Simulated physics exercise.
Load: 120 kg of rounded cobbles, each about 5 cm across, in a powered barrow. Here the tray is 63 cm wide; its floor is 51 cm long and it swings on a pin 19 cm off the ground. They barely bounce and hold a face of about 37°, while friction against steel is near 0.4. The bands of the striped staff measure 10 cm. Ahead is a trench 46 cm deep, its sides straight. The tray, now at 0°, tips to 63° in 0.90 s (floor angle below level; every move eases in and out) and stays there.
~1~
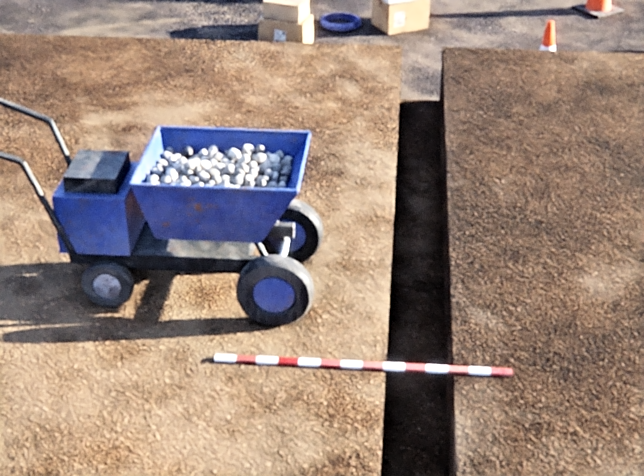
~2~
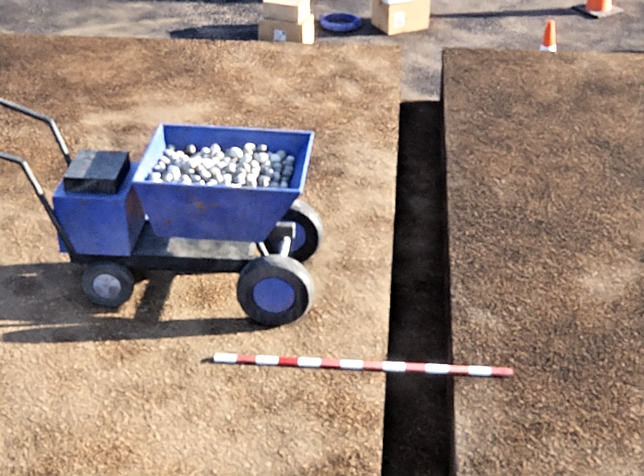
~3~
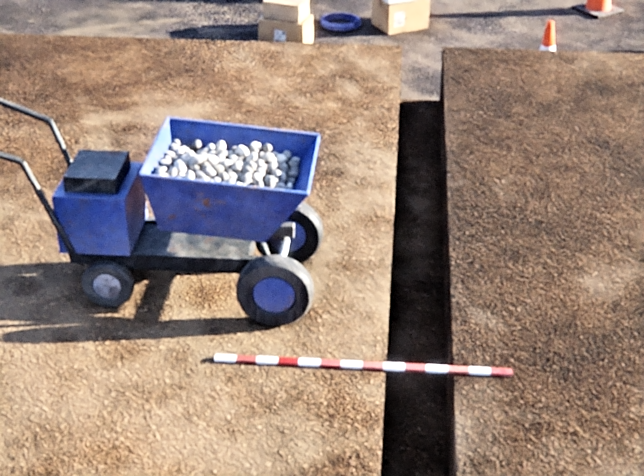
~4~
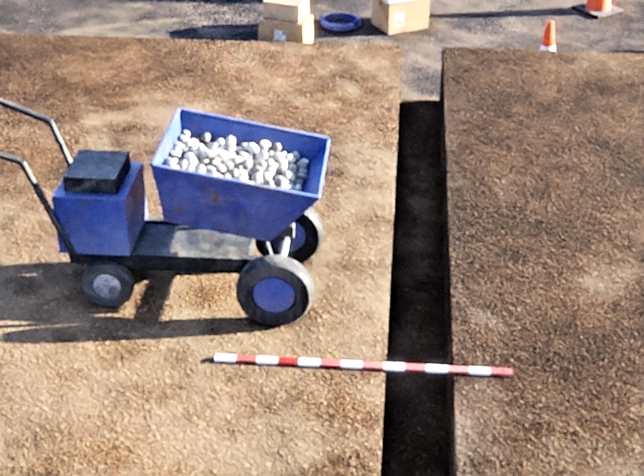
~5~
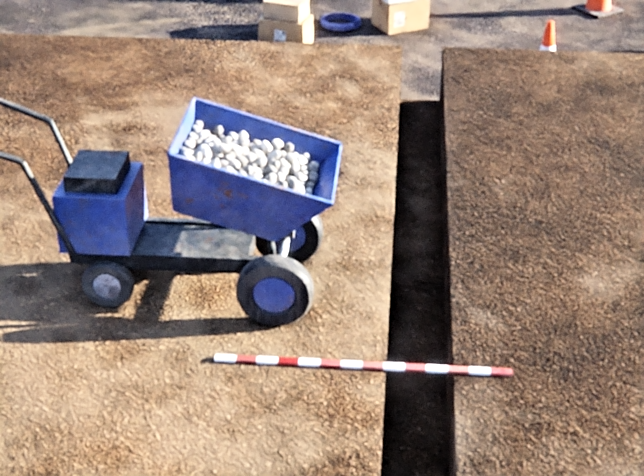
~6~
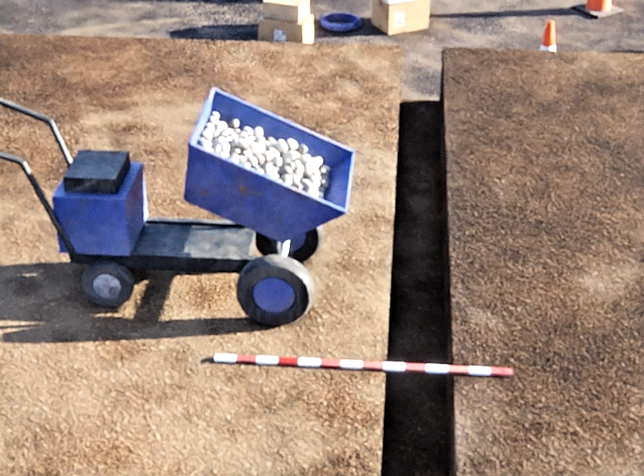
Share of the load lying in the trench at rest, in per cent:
42 per cent.
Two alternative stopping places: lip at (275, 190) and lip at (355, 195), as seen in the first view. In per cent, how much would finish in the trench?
About 50 and 10 per cent.
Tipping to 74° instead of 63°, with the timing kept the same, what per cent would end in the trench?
Then about 75 per cent.
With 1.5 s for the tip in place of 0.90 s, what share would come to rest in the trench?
Probably about 50 in a hundred.
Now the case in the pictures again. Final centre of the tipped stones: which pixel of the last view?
The stones end up centred near (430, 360).
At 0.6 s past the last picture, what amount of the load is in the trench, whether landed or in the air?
Roughly 15 percent of the load.
Then, 0.3 s after the last picture the floor is at 54°, 100 % in the tray; the foremost stones are at (368, 223).
Then, 0.6 s after the last picture the floor is at 63°, 87 % in the tray, 13 % in the trench; the foremost stones are at (452, 285).
Then, 1.0 s after the last picture the floor is at 63°, 57 % in the tray, 28 % in the trench, 15 % past the trench; the foremost stones are at (543, 294).
Then, 2.9 s after the last picture the floor is at 63°, 43 % in the tray, 42 % in the trench, 15 % past the trench; the foremost stones are at (643, 276).
